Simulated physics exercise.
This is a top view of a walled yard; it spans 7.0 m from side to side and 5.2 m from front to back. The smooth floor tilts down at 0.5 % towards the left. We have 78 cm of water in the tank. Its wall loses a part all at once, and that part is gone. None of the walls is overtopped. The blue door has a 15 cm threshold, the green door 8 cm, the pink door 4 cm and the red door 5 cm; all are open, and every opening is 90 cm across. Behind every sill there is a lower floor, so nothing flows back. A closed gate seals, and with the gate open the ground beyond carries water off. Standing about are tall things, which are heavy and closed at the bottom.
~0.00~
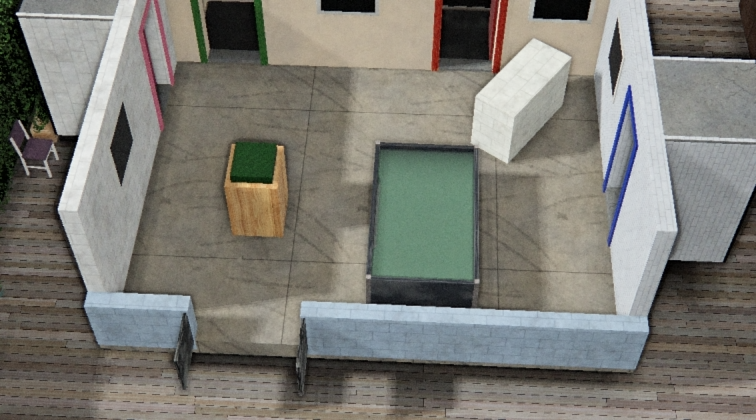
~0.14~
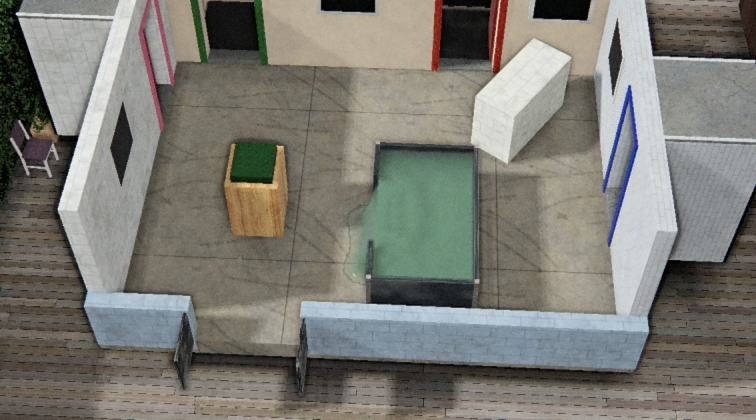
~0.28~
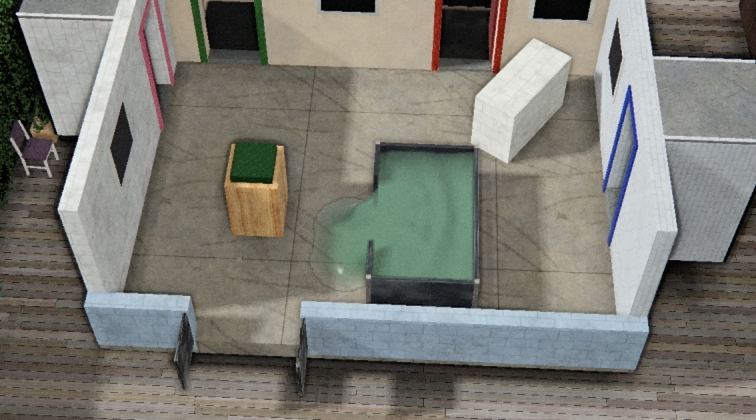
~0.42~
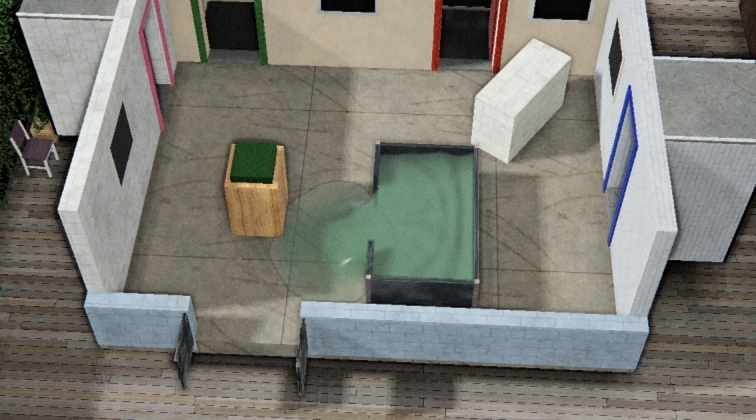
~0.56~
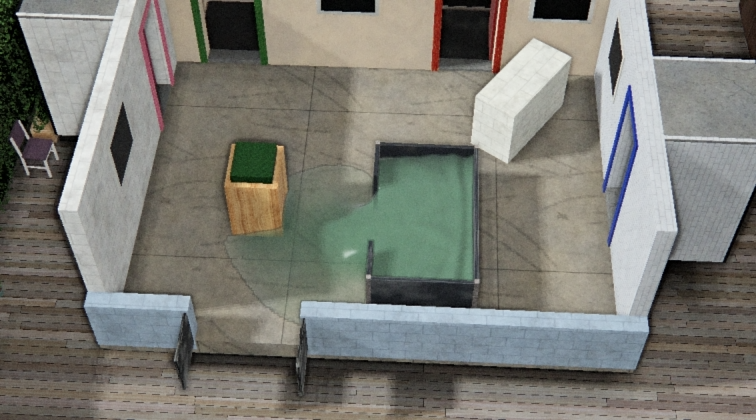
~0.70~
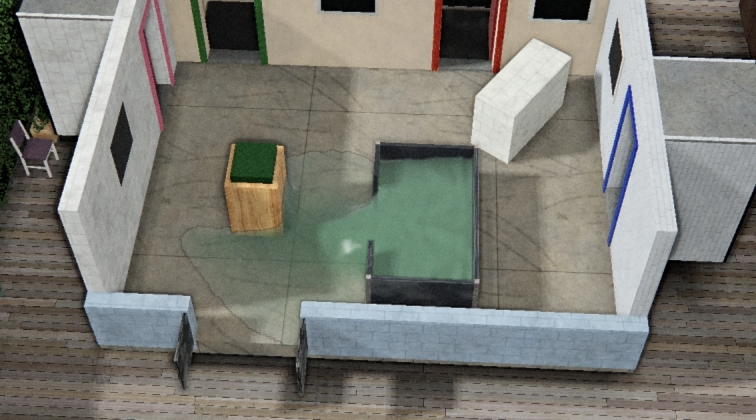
Walled yard with coloured doorways, green water pouring through a gap in a tank's left side and spreading thinly around a wooden block.
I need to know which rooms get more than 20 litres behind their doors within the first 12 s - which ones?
Outcome: The blue door stops short of the limit. The green door overruns the limit. The pink door overruns the limit. The red door overruns the limit.
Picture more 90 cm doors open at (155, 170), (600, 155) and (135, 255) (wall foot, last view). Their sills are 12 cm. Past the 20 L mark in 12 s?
In that order: Short of it, short of it, beyond it.
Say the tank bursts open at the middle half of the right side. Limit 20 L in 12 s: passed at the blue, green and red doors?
Then: Blue beyond it, green short of it, red short of it.
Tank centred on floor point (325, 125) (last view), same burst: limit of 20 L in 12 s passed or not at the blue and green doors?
Lab note: Blue door limit not exceeded; green door limit exceeded.
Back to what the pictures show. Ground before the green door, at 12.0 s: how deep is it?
Roughly 7.0 cm deep.
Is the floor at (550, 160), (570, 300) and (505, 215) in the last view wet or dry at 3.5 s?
Untouched, untouched, untouched.
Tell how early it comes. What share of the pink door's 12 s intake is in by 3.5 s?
It comes to about 5 per cent.
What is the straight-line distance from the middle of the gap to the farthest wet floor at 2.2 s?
About 5.0 m out.
After 1.4 s water covers 35 % of the floor and is deepest (58 cm) near (117, 322); blue door not reached, green door not reached, pink door not reached, red door not reached.
After 2.2 s water covers 50 % of the floor and is deepest (40 cm) near (169, 324); blue door not reached, green door 15 cm at the sill, 7 L in, pink door 6 cm at the sill, 0 L in, red door not reached.
After 3.5 s water covers 60 % of the floor and is deepest (24 cm) near (285, 226); blue door not reached, green door 12 cm at the sill, 27 L in, pink door 10 cm at the sill, 14 L in, red door 4 cm at the sill, 0 L in.
After 7.0 s water covers 70 % of the floor and is deepest (14 cm) near (168, 106); blue door not reached, green door 13 cm at the sill, 138 L in, pink door 13 cm at the sill, 114 L in, red door 5 cm at the sill, 1 L in.
After 12.0 s water covers 90 % of the floor and is deepest (8 cm) near (347, 81); blue door 4 cm at the sill, 0 L in, green door 7 cm at the sill, 151 L in, pink door 7 cm at the sill, 192 L in, red door 8 cm at the sill, 49 L in.
